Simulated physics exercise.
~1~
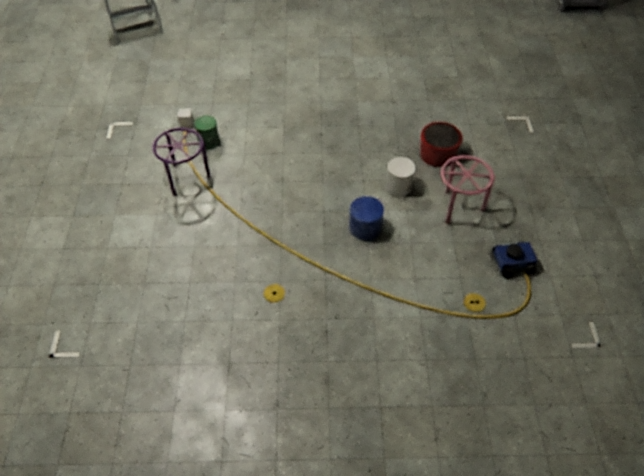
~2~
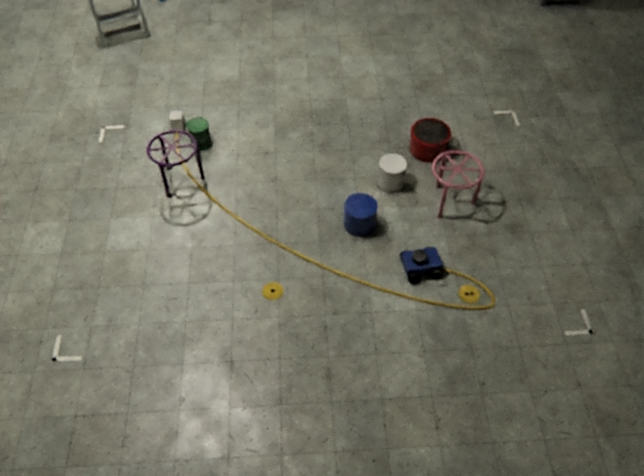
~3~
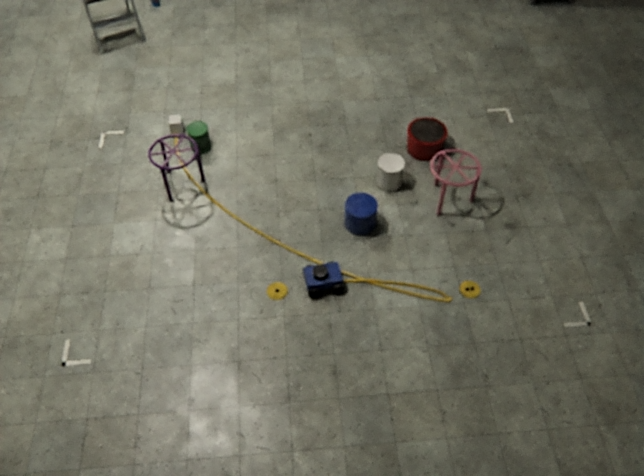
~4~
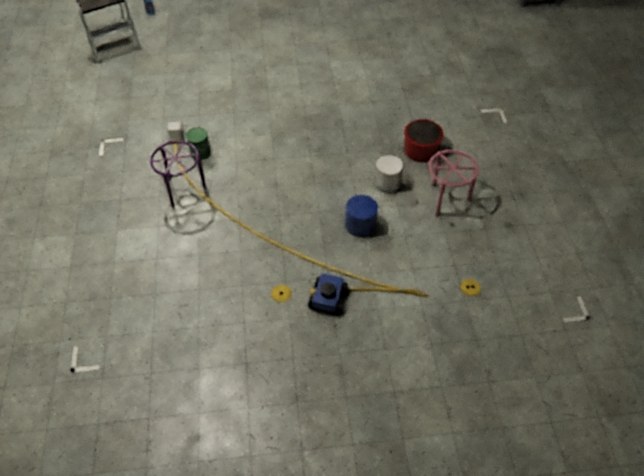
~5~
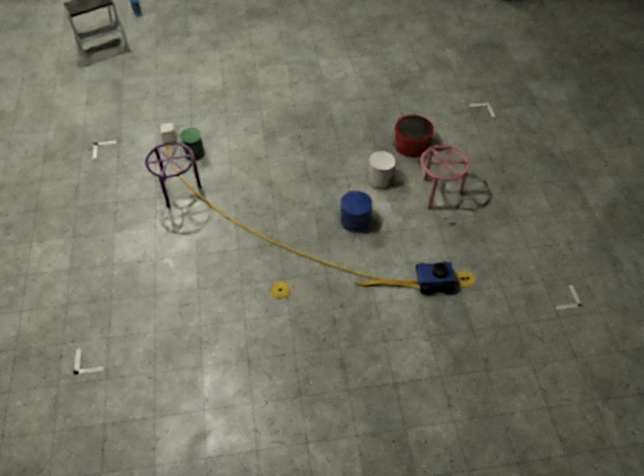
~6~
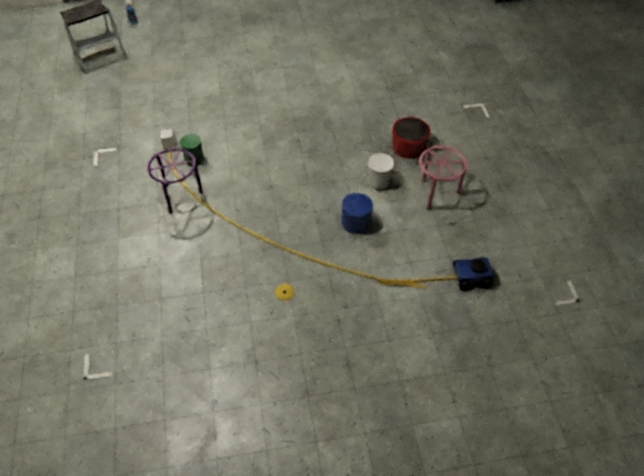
The video shows a small blue cart trailing a yellow lead across a grey floor with bins, a tub, a pot and two stools; it moves left to near one yellow mark, turns back right, and ends over the other mark, the other objects still in place.
